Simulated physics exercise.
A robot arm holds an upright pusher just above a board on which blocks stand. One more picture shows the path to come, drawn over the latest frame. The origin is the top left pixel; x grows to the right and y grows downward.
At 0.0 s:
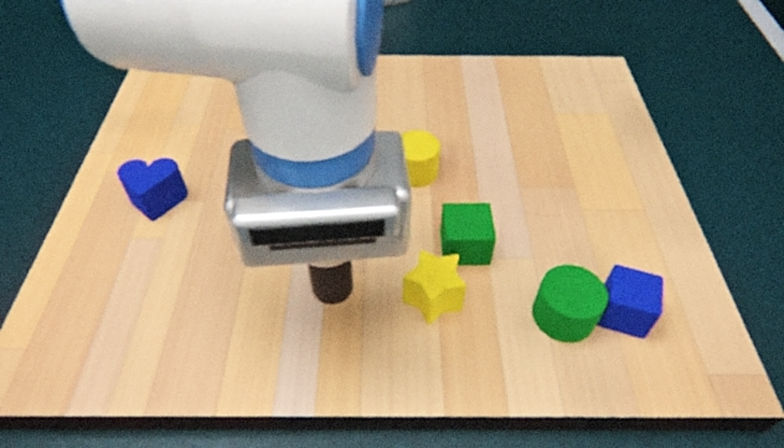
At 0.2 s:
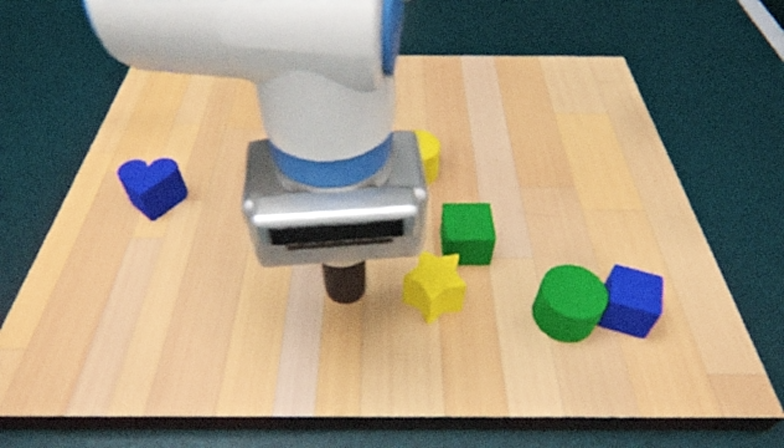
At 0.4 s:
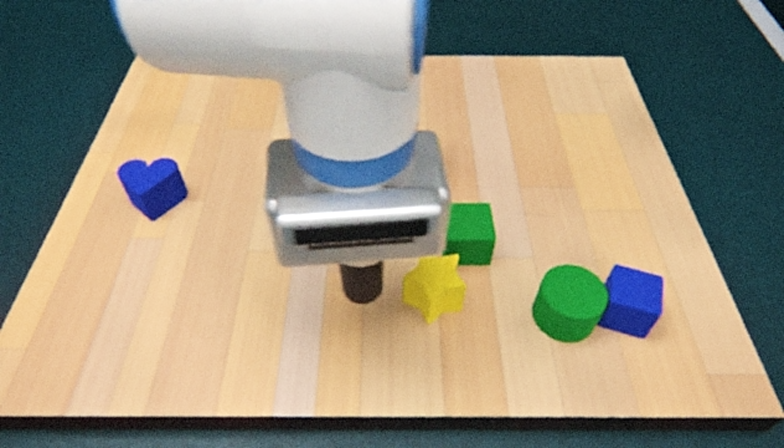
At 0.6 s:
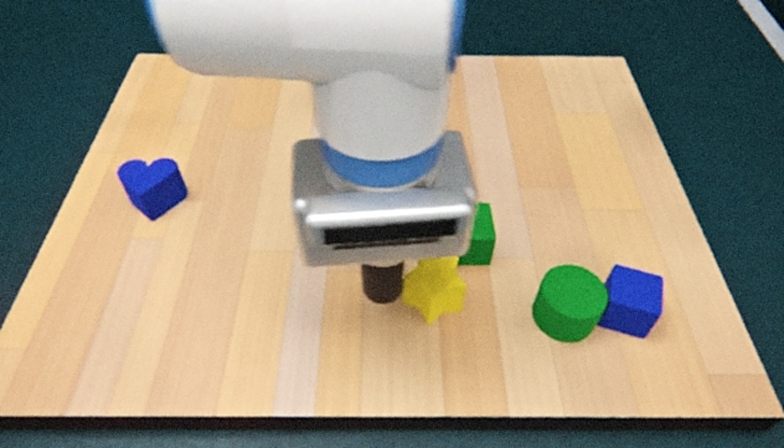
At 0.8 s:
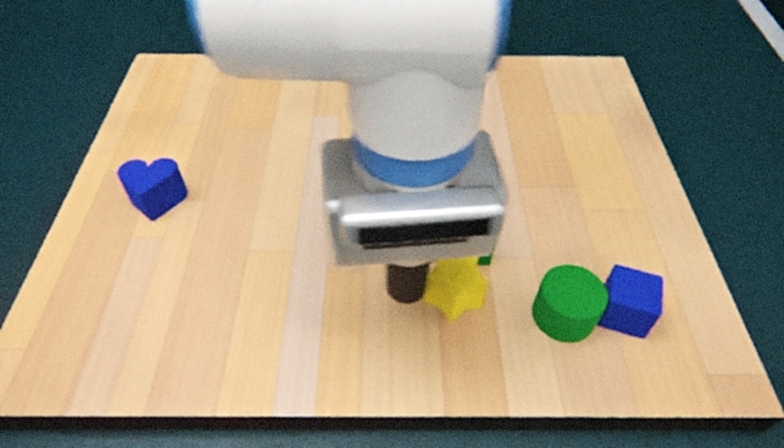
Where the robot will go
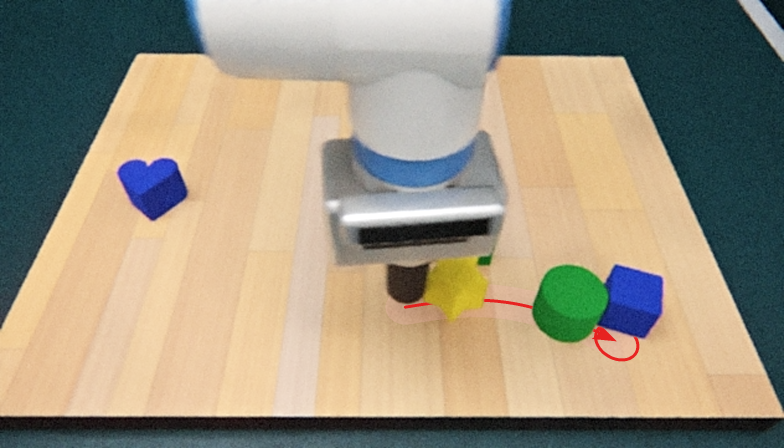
On a light wooden board set on a dark green surface, seen from above at a steady angle, a white and grey robot arm holds a dark upright pusher. A blue heart lies at left, with a yellow cylinder, green cube and yellow star near the middle, and a green cylinder beside a blue cube at right. The arm slides rightward, covering the yellow cylinder, then nudges the star slightly right.
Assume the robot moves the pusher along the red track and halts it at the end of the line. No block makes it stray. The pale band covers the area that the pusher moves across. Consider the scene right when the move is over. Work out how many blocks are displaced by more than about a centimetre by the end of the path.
At least three of them.
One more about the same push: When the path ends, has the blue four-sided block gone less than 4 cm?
No.
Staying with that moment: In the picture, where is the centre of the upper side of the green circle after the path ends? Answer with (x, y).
In the picture, that point is around (689, 322).
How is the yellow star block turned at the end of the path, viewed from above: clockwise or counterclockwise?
My prediction: CCW.
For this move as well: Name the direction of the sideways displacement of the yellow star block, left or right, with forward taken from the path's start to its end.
Off to the left side.
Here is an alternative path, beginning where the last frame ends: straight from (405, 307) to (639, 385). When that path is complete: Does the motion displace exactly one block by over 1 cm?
Going by the path, yes.
Drawn move, from (405, 307) through (475, 300) and (546, 311) to (617, 341).
On the path given first. One third of the way, pusher (480, 281); yellow star block (527, 257), turned 15° anticlockwise.
Two thirds of the way, pusher (554, 293); yellow star block (551, 251), turned 35° anticlockwise; green circle (612, 302); blue four-sided block (666, 292), turned 35° anticlockwise.
At the end, pusher (628, 323); yellow star block (551, 251), turned 35° anticlockwise; green four-sided block still; green circle (689, 322); blue four-sided block (723, 290), turned 70° anticlockwise.
